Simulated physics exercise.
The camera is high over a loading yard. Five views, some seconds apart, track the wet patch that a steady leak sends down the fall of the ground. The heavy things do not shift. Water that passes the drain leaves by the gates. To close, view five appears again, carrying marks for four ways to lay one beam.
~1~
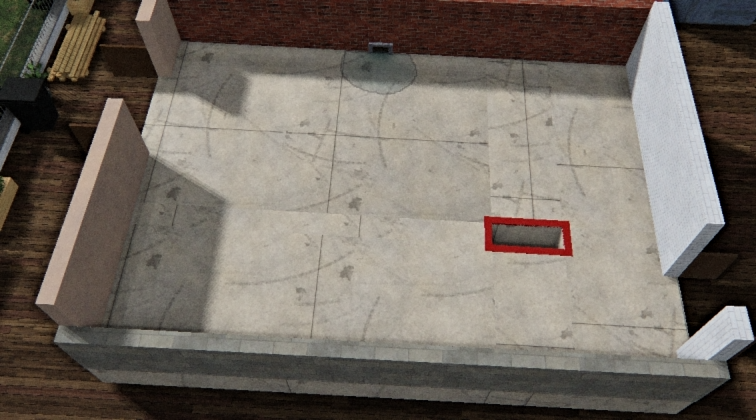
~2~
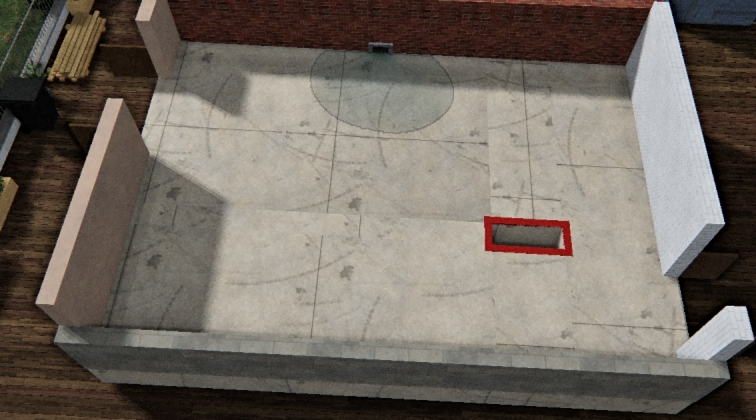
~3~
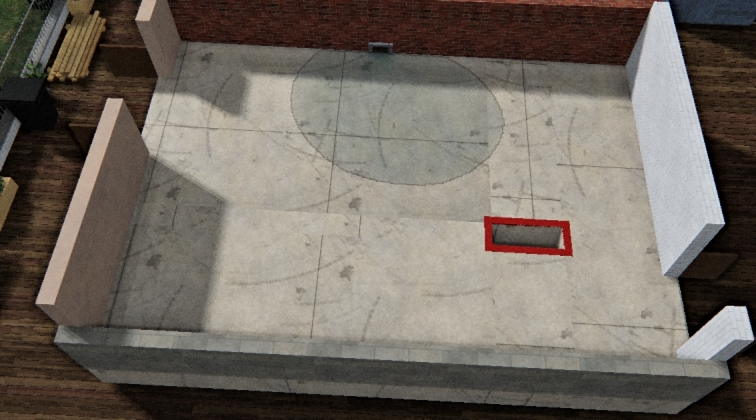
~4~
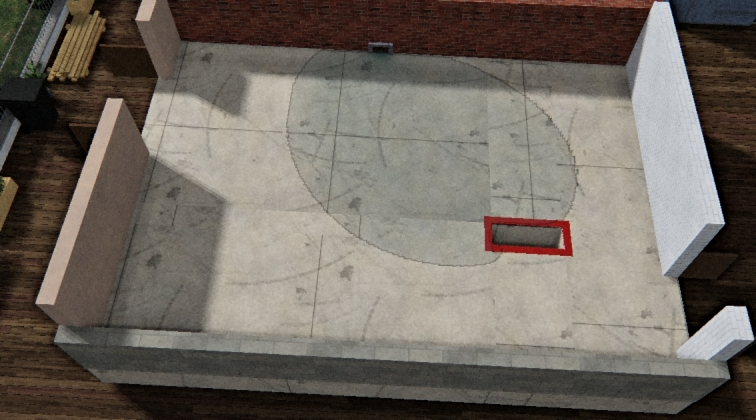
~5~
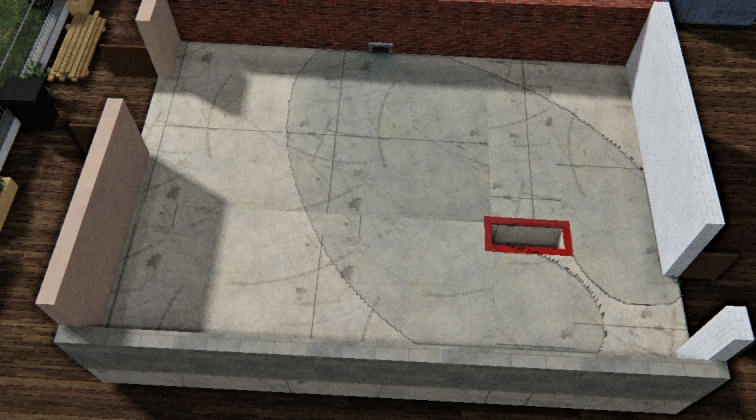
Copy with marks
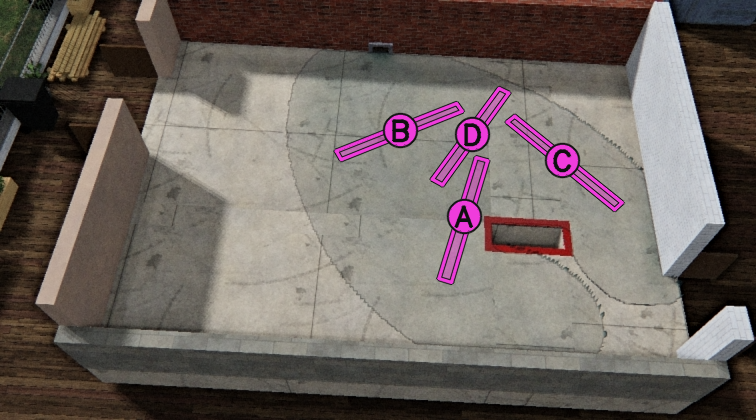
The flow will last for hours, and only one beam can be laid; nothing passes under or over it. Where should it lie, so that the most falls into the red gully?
C works best here.
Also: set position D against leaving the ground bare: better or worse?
It is worse.
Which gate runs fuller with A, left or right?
More leaves on the right.
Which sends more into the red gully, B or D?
That is position D.
In magenta, A from (445, 280) to (481, 159); B from (338, 155) to (459, 107); C from (511, 119) to (618, 206); D from (437, 182) to (503, 90).
With A, about 3 % of the stream goes into the red gully, about 96 % out by the gates.
With B, next to none of the stream goes into the red gully, about 99 % out by the gates.
With C, about 31 % of the stream goes into the red gully, about 69 % out by the gates.
With D, about 7 % of the stream goes into the red gully, about 93 % out by the gates.
